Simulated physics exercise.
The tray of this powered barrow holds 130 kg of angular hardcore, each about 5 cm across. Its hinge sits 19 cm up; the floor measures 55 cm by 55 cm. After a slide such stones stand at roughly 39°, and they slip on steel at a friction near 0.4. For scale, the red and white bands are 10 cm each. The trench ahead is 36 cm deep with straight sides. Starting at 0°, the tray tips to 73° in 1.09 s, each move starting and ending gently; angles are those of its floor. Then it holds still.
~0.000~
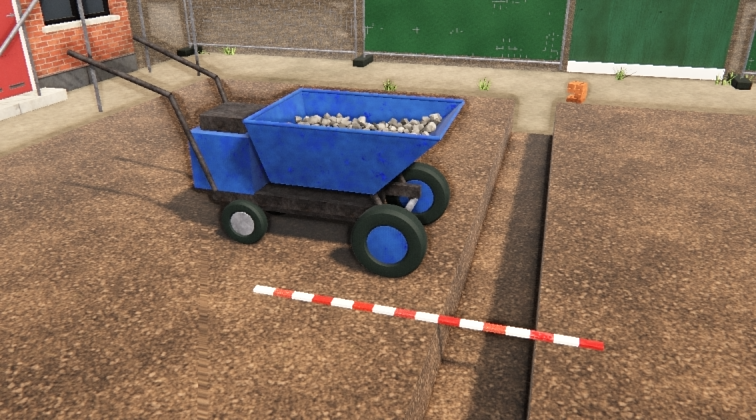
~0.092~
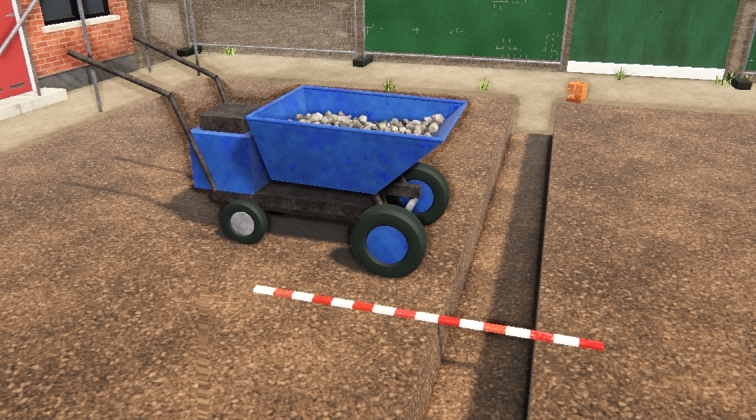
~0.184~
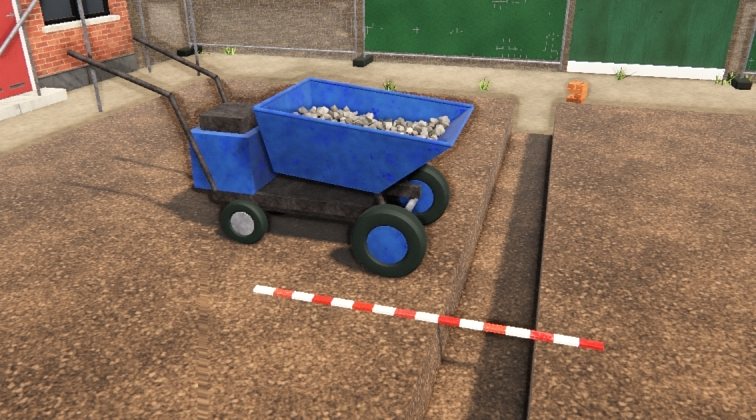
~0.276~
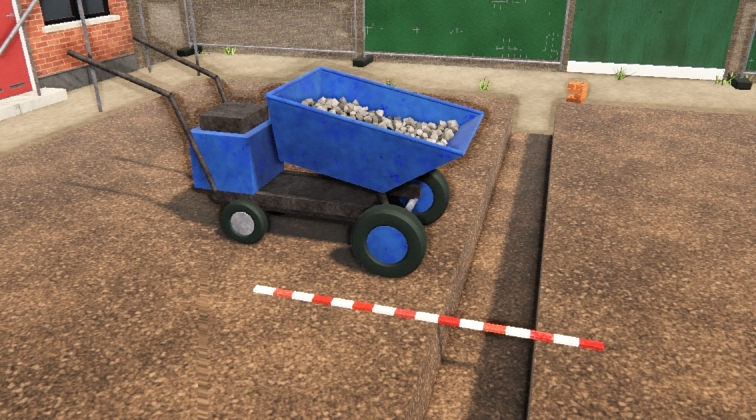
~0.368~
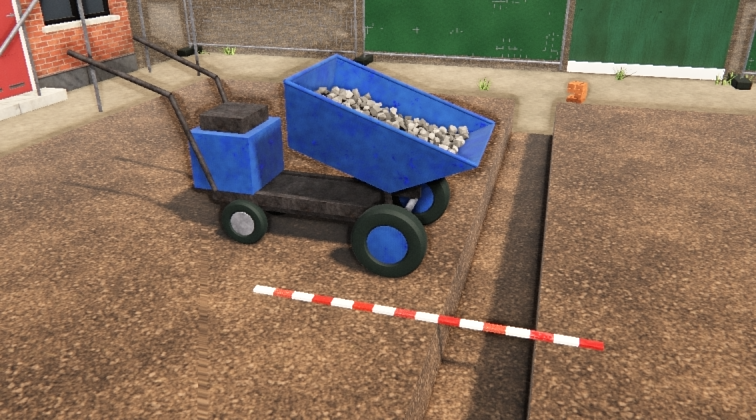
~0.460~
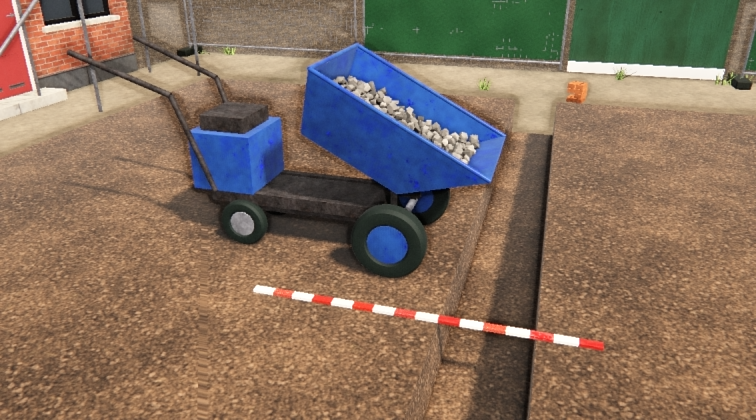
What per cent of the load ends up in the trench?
Close to 56 in a hundred.
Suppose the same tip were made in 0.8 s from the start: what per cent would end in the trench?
It would be near 50 per cent.
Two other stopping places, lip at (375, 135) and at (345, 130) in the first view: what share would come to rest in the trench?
First some 100, then 70 per cent.
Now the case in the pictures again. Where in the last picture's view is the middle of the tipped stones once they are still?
Their middle is at about (533, 301).
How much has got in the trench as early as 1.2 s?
Some 15 per cent.
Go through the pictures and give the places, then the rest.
The tray is at 0°, its lip at (440, 139); the top of the load is at (411, 125), in the first frame.
The tray is at 1°, its lip at (443, 141); the top of the load is at (366, 122); the stones move at 0.3 m/s on average, in the second frame.
The tray is at 6°, its lip at (451, 145); the top of the load is at (318, 114); the stones move at 0.5 m/s on average, in the third frame.
Lip at (463, 154), floor tilted 12°, highest stones at (325, 105); the stones move at 0.7 m/s on average, in the fourth frame.
Lip at (477, 166), floor tilted 19°, highest stones at (338, 95); the stones move at 0.8 m/s on average, in the fifth frame.
Lip at (490, 182), floor tilted 28°, highest stones at (351, 85); the stones move at 0.9 m/s on average, in the sixth frame.
After 0.8 s the floor is at 62°; 100 % in the tray; the foremost stones are at (506, 214).
After 1.2 s the floor is at 73°; 71 % in the tray, 13 % in the trench, 16 % past the trench; the foremost stones are at (586, 279).
After 1.5 s the floor is at 73°; 21 % in the tray, 33 % in the trench, 46 % past the trench; the foremost stones are at (705, 304).
After 3.5 s the floor is at 73°; 0 % in the tray, 56 % in the trench, 44 % past the trench; the foremost stones are past the picture's edge.
